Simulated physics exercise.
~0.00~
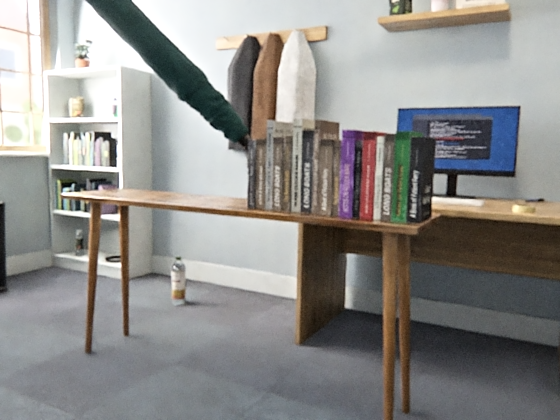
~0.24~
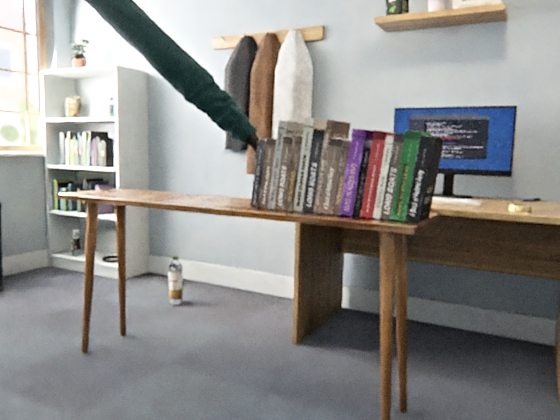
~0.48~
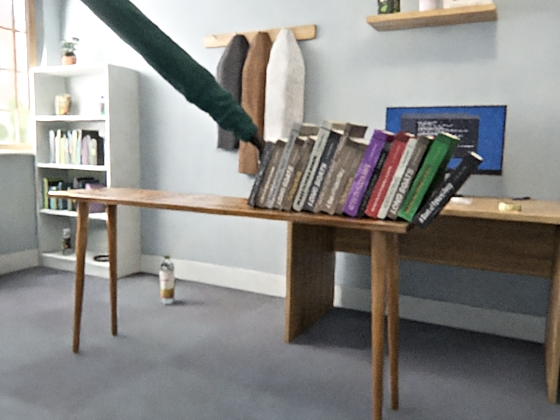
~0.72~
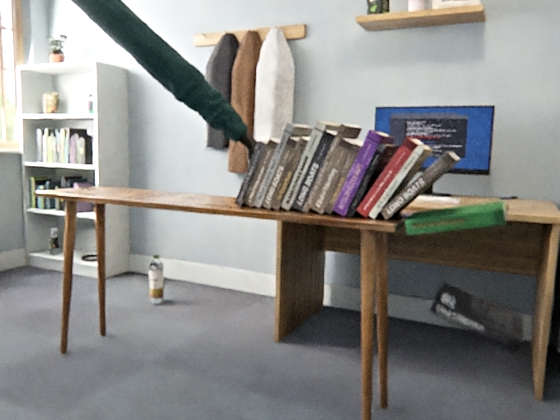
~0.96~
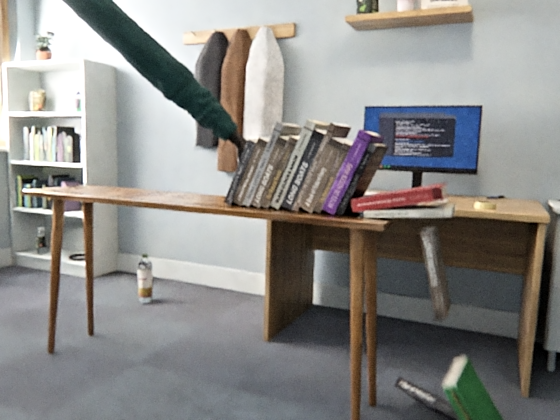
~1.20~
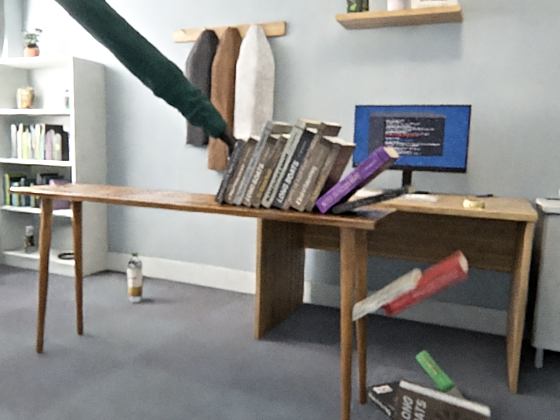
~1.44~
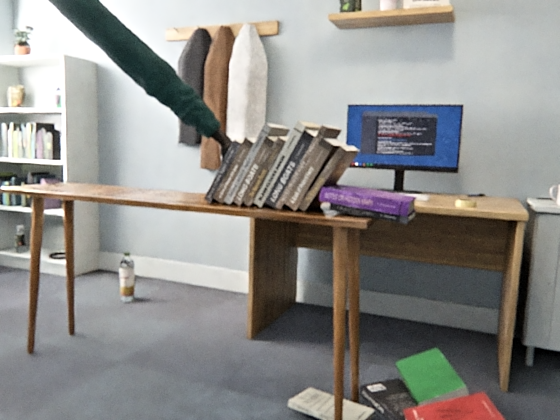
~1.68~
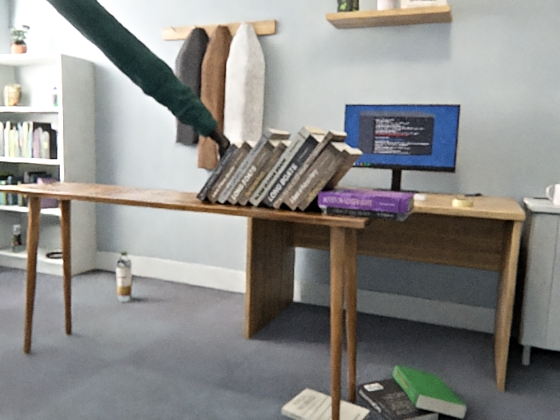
A dark green sleeve-like arm reaches in from the upper left toward a row of upright books at the right end of a narrow wooden table. The room, seen from the front, has a white bookcase at left, hanging garments behind, and a desk with a lit monitor at right. The arm presses against the row, and the books slide and lean right. The green book tips over the edge, then the red one and others tumble to the grey floor. The purple book topples flat and stays overhanging the table edge, beside the leaning remainder, with fallen books below.
